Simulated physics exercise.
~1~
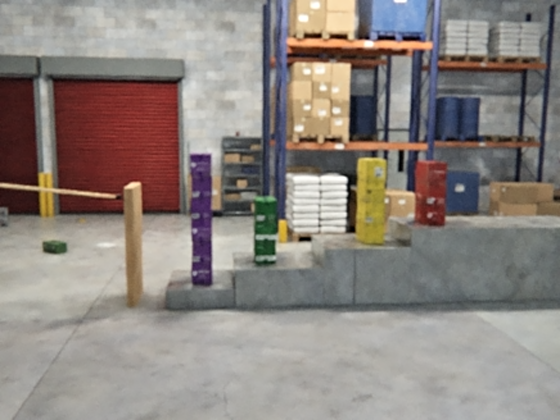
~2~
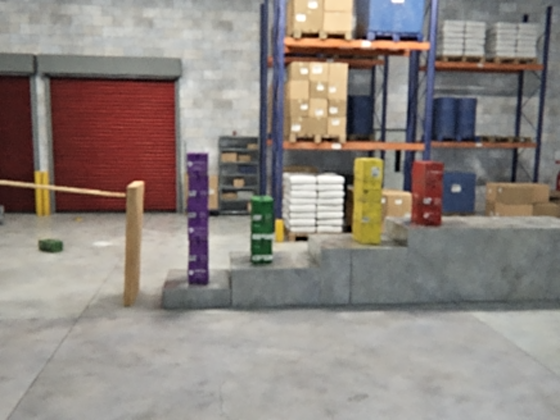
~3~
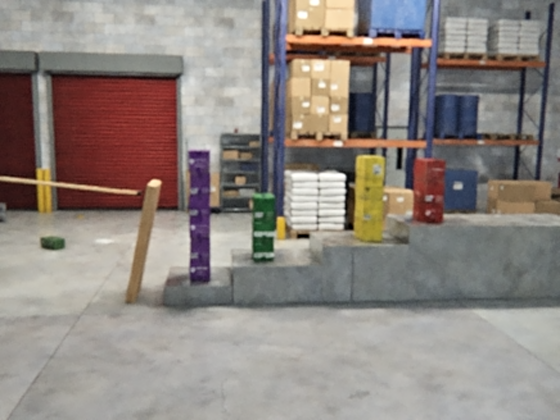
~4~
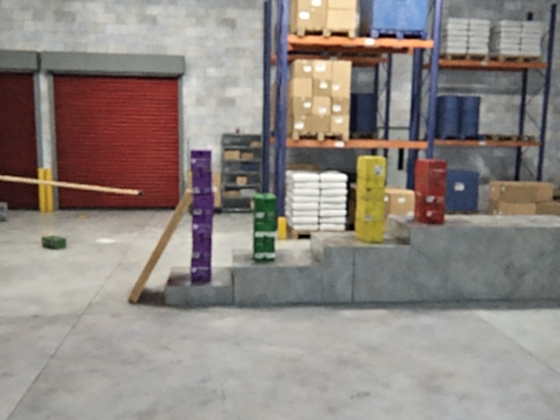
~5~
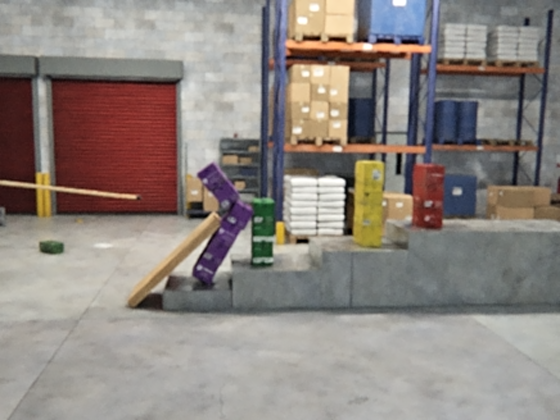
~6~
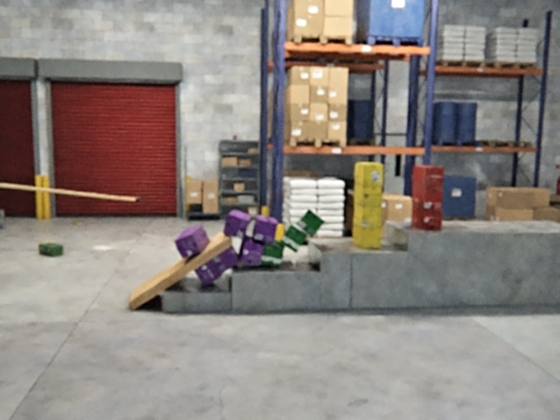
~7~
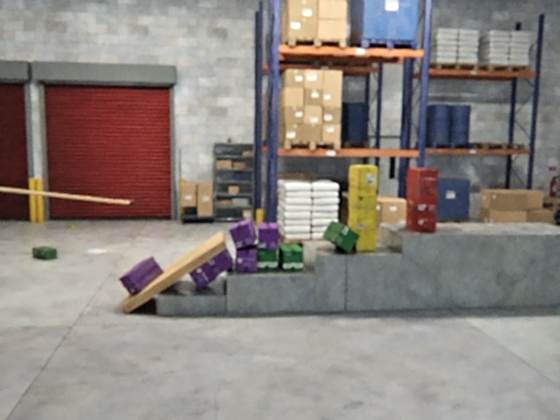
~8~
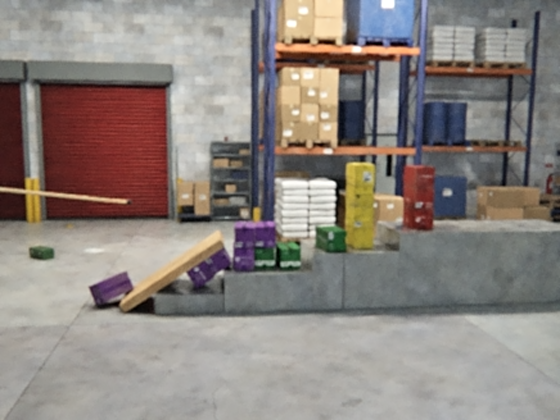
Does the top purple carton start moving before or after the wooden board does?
It starts moving after the board. The board is already leaning over while the top purple carton is still in its place.
In a warehouse, a board tips, toppling purple and green stacks while yellow and red stand.
